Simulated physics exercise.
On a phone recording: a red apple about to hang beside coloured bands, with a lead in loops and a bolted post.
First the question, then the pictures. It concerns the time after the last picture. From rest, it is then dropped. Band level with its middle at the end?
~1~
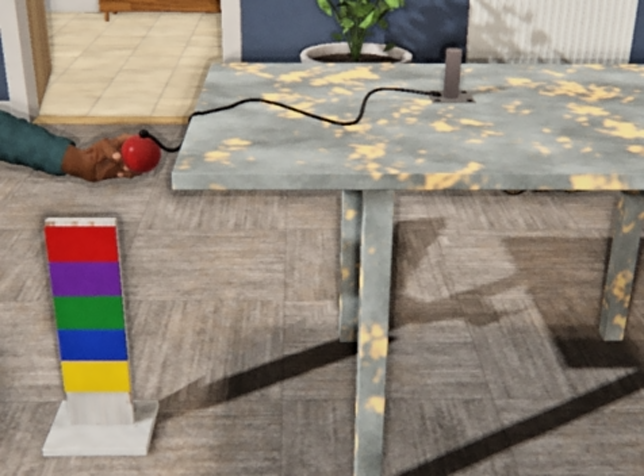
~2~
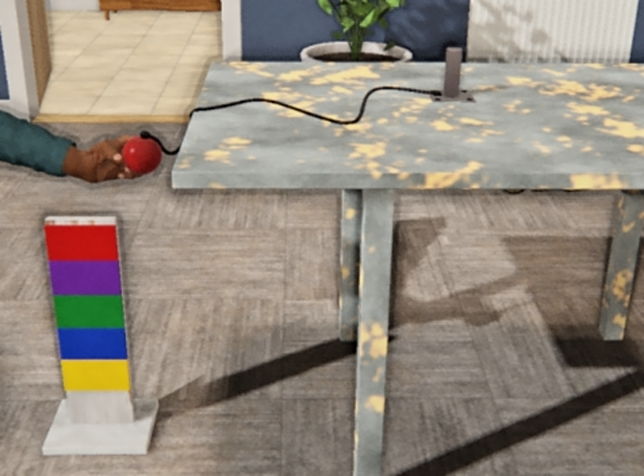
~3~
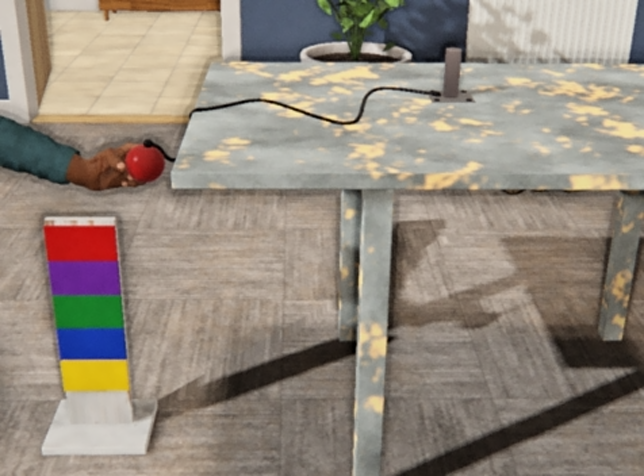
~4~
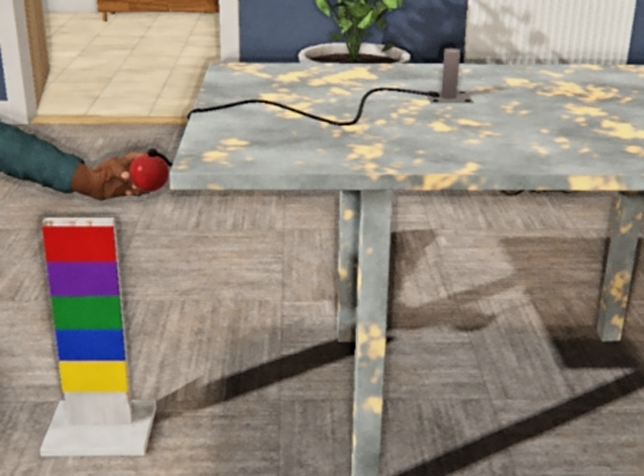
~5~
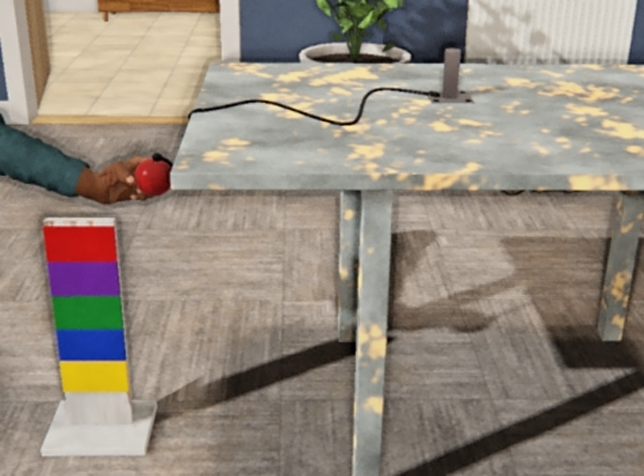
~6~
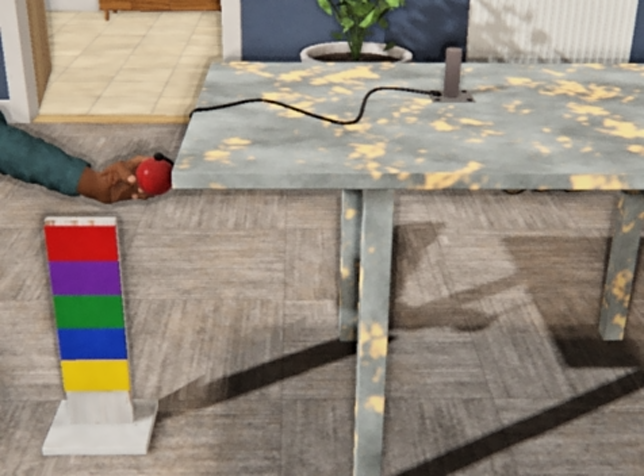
Blue band.
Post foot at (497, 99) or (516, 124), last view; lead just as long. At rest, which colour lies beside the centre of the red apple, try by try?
It comes out green the first time and green the second time.
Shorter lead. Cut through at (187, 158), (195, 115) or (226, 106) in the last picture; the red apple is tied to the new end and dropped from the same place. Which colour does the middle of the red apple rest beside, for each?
Result per try - green; purple; red.
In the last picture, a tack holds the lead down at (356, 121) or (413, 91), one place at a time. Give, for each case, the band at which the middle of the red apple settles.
For the first place it's purple, and for the second blue.
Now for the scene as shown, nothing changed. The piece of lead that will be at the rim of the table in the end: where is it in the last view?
About (303, 112).
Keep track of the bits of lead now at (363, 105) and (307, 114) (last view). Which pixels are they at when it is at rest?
First near (314, 104), second near (196, 114).
Early on, apple near (171, 332); level with blue.
Midway, apple near (222, 331); level with blue.
Near the end, apple near (196, 338); level with blue.
Finally, apple near (205, 337); level with blue. At blue.
